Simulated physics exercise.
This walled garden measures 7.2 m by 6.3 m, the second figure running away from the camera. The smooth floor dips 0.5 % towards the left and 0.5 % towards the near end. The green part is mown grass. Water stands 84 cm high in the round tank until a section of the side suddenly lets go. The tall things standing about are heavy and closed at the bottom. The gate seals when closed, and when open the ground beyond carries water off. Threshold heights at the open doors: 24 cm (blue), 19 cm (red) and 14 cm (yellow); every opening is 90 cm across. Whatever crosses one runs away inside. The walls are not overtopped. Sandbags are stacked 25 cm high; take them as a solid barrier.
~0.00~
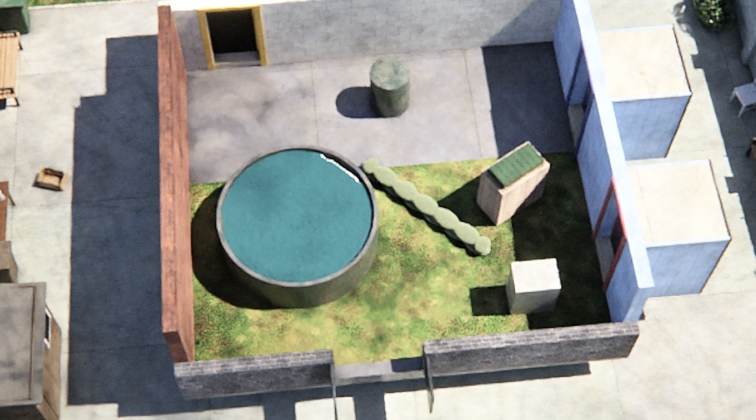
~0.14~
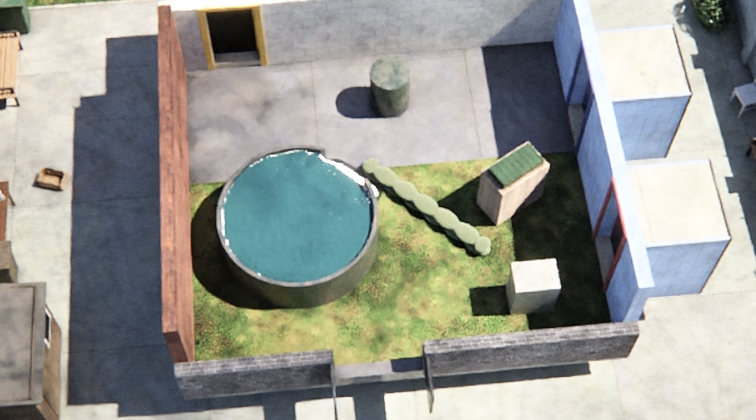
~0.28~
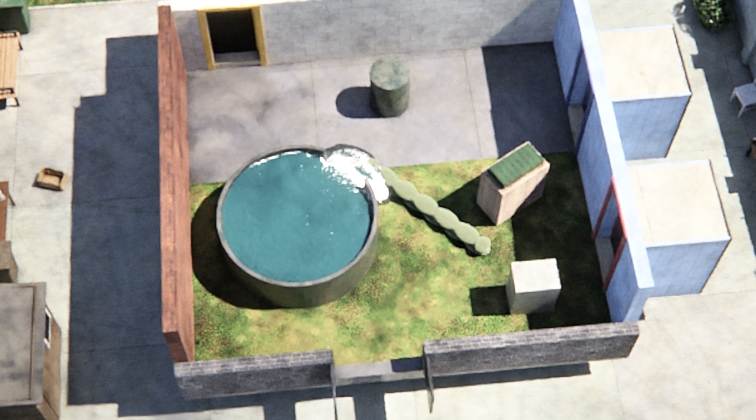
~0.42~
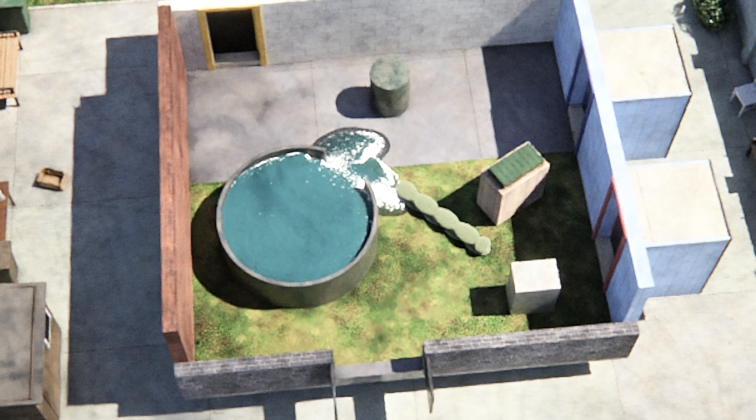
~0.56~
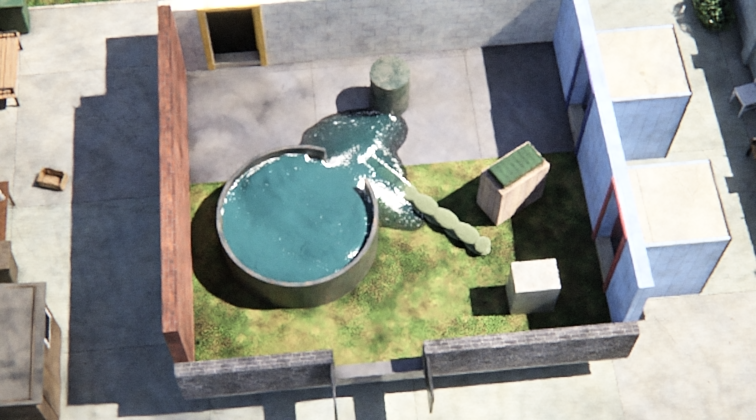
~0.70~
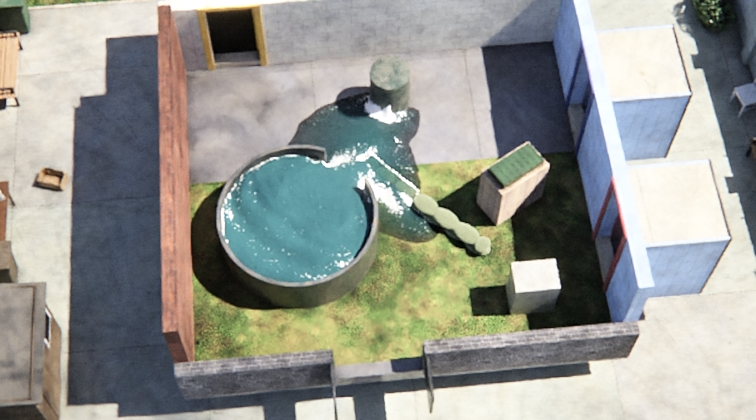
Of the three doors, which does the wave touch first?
It arrives first at the yellow door.
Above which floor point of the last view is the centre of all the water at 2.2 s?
Near (332, 200).
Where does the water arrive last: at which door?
Last comes the red one.
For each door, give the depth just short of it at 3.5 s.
In cm: Blue 14, red 0, yellow 9.
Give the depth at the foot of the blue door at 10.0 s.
Roughly 9.0 cm deep.
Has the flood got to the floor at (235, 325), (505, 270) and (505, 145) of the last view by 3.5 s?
In that order: Dry, wet, flooded.
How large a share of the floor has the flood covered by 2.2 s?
Some 50 per cent of it.
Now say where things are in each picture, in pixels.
Still water, 84 cm deep, in the round tank at (298, 215), in the first picture.
The front is at (329, 164), 0.6 m from the gap at (347, 180); 0.3 m2 of floor is under water; 84 cm left at the back of the round tank, in the second picture.
Water pours out at (347, 181) and has run 0.9 m, to (335, 150); deepest outside 52 cm, 84 cm at the round tank's back, in the third picture.
The front is at (378, 135), 1.3 m from the gap at (347, 181); 1.7 m2 of floor is under water; 84 cm left at the back of the round tank, in the fourth picture.
Water pours out at (347, 181) and has run 1.8 m, to (395, 118); deepest outside 50 cm, 84 cm at the round tank's back, in the fifth picture.
Water pours out at (347, 181) and has run 2.1 m, to (367, 96); deepest outside 54 cm, 84 cm at the round tank's back, in the sixth picture.
After 1.4 s water covers 30 % of the floor and is deepest (66 cm) near (367, 178); blue door not reached, red door not reached, yellow door not reached.
After 2.2 s water covers 50 % of the floor and is deepest (56 cm) near (367, 178); blue door not reached, red door not reached, yellow door reached at 1.8 s.
After 3.5 s water covers 70 % of the floor and is deepest (46 cm) near (367, 178); blue door reached at 2.3 s, red door not reached, yellow door reached at 1.8 s.
After 6.0 s water covers 90 % of the floor and is deepest (31 cm) near (367, 178); blue door reached at 2.3 s, red door reached at 5.1 s, yellow door reached at 1.8 s.
After 10.0 s water covers 95 % of the floor and is deepest (18 cm) near (367, 178); blue door reached at 2.3 s, red door reached at 5.1 s, yellow door reached at 1.8 s.
